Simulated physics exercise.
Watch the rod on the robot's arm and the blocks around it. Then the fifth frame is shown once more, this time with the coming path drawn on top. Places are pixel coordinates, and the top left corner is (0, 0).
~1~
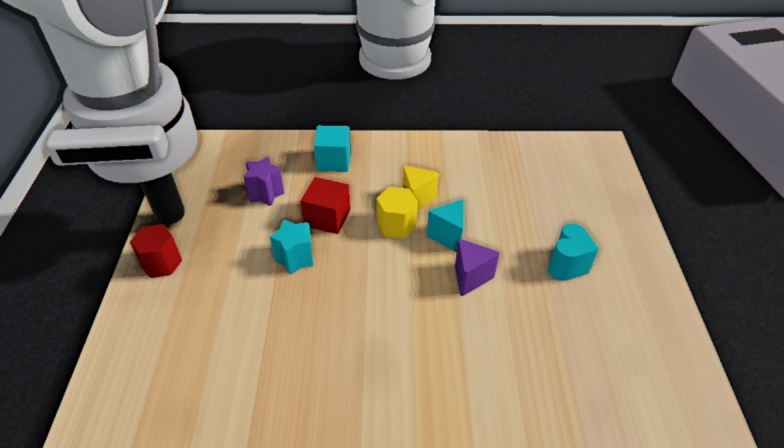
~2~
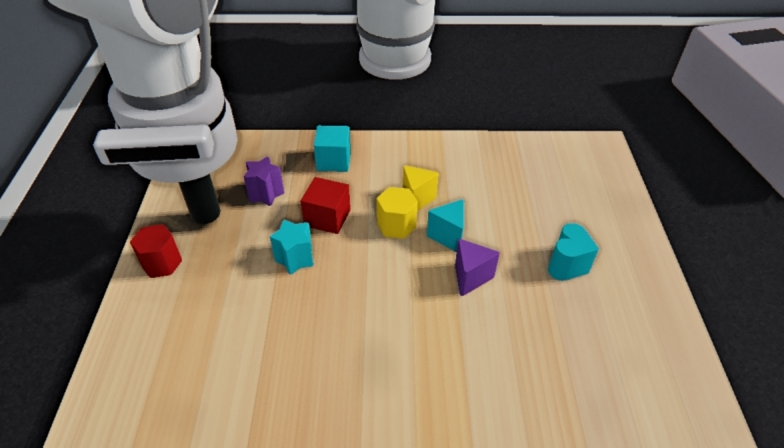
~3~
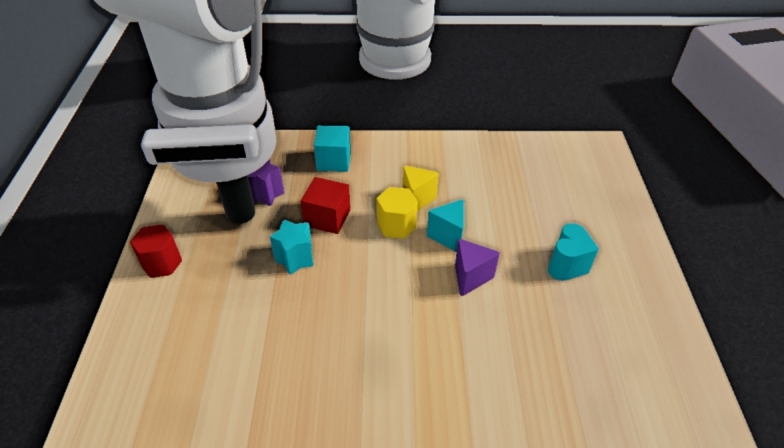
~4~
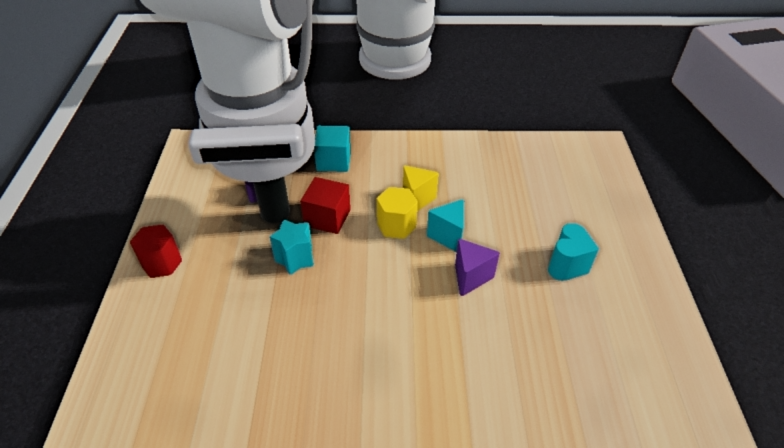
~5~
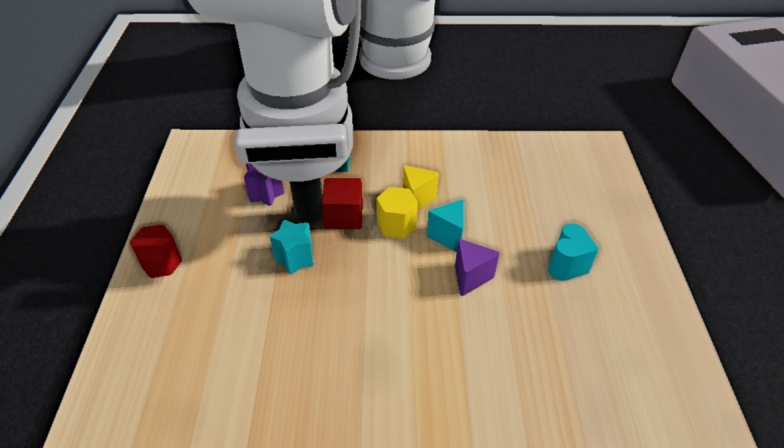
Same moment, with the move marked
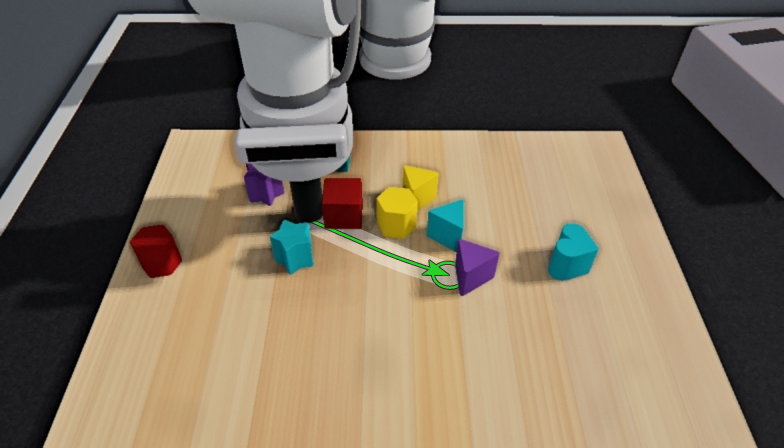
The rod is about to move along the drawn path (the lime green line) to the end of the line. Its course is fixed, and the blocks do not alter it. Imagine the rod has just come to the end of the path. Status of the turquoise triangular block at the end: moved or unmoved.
At the end of the path, it will still be in place.
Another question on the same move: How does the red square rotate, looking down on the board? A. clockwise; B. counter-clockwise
It's B.
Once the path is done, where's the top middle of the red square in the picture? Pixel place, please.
It ends at (368, 191).
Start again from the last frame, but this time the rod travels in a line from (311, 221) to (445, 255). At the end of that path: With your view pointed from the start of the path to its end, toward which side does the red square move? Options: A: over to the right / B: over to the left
My answer is option B.
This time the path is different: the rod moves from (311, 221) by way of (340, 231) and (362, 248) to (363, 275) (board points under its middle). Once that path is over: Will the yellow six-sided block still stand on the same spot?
No, I don't think so.
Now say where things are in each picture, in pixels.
The first frame shows lower end of the rod (171, 215), tops of blocks, red square (325, 192), yellow six-sided block (397, 200), turquoise triangular block (451, 212), purple triangular block (475, 254).
The second frame shows rod (206, 215), blocks as before.
The third frame shows rod (241, 215), blocks as before.
The fourth frame shows rod (276, 214), blocks as before.
The fifth frame shows rod (310, 214), red square (342, 190), yellow six-sided block (397, 200), turquoise triangular block (451, 212), purple triangular block (475, 254).
The drawn path runs from (311, 221) via (376, 249), ending at (449, 275).
The first path, step by step. One third of the way, rod (354, 233); red square (367, 191), turned 55° anticlockwise; yellow six-sided block (407, 199), turned 20° clockwise.
Two thirds of the way, rod (399, 252); red square (368, 191), turned 60° anticlockwise; yellow six-sided block (407, 199), turned 20° clockwise.
At the end, rod (450, 269); red square (368, 191), turned 60° anticlockwise; yellow six-sided block (407, 199), turned 20° clockwise; turquoise triangular block not moved; purple triangular block (483, 256).
